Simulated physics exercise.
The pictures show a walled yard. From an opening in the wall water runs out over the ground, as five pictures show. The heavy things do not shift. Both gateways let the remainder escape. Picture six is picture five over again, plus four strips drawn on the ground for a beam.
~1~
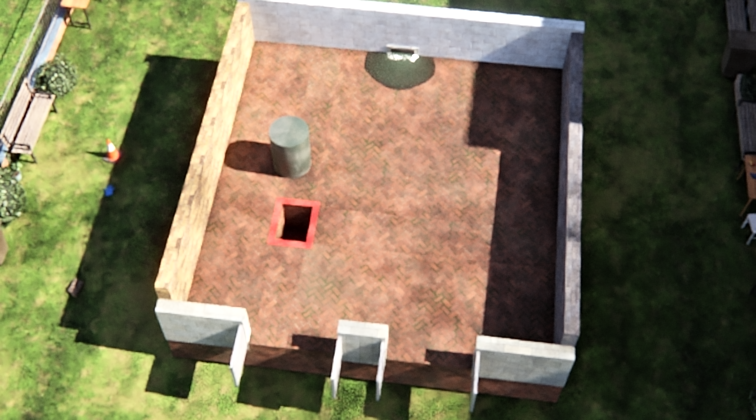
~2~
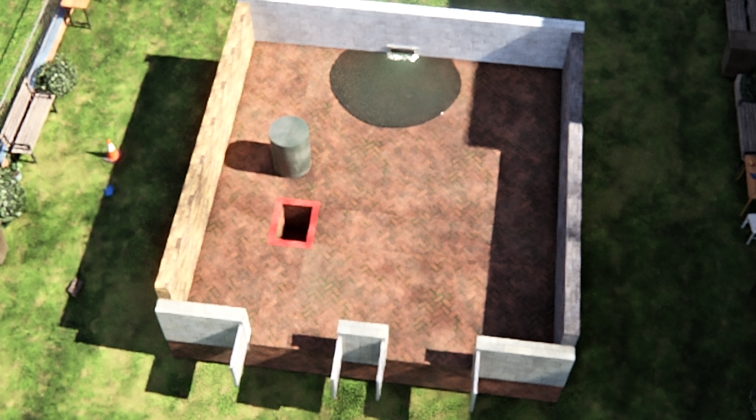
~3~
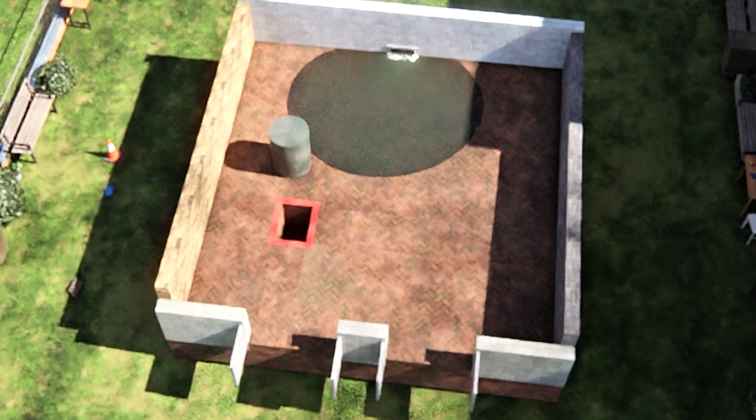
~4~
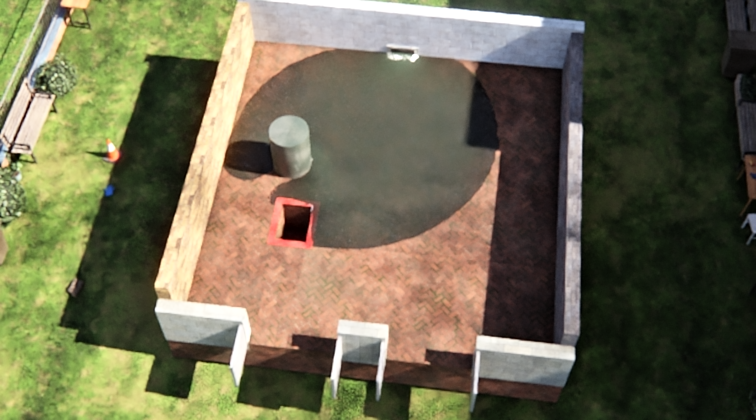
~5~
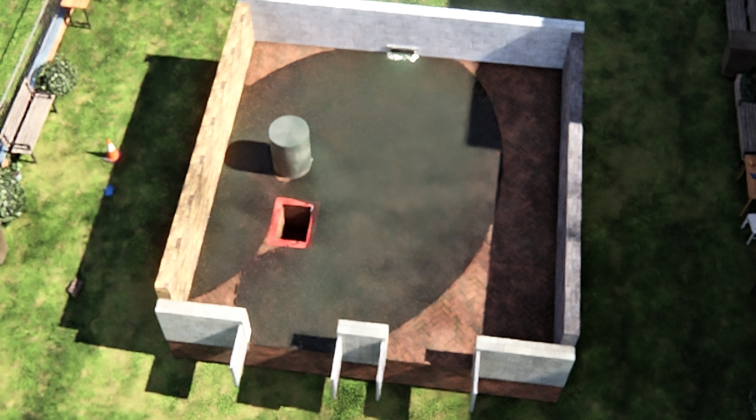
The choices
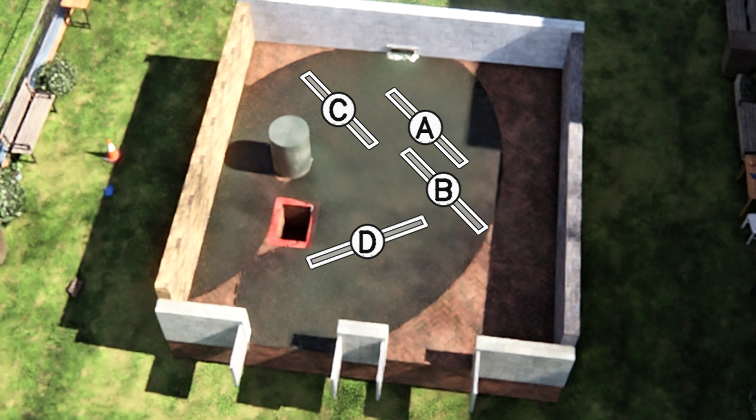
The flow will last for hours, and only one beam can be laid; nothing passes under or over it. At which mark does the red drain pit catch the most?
D is best.
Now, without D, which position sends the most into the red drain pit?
Position B.
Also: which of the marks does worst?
Here it is position C.
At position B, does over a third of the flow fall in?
No.
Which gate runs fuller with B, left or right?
More leaves on the left.
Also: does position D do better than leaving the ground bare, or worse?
Better.
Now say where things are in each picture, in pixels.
The first frame shows outfall at (403, 51); red drain pit at (294, 223); open gate at (295, 337); open gate at (430, 352); 3 % of the ground under water, visible out to (374, 76); red drain pit still dry.
In the second frame, 10 % of the ground under water, visible out to (381, 122); red drain pit still dry.
In the third frame, 22 % of the ground under water, visible out to (331, 162); red drain pit still dry.
In the fourth frame, 40 % of the ground under water, visible out to (351, 246); red drain pit taking water.
In the fifth frame, 63 % of the ground under water, visible out to (190, 290); red drain pit taking water.
In white, A from (390, 92) to (463, 163); B from (405, 151) to (482, 229); C from (305, 74) to (373, 144); D from (309, 262) to (423, 221).
With A, about 13 % of the stream goes into the red drain pit, about 87 % out by the gates.
With B, about 23 % of the stream goes into the red drain pit, about 77 % out by the gates.
With C, about 7 % of the stream goes into the red drain pit, about 93 % out by the gates.
With D, about 43 % of the stream goes into the red drain pit, about 57 % out by the gates.
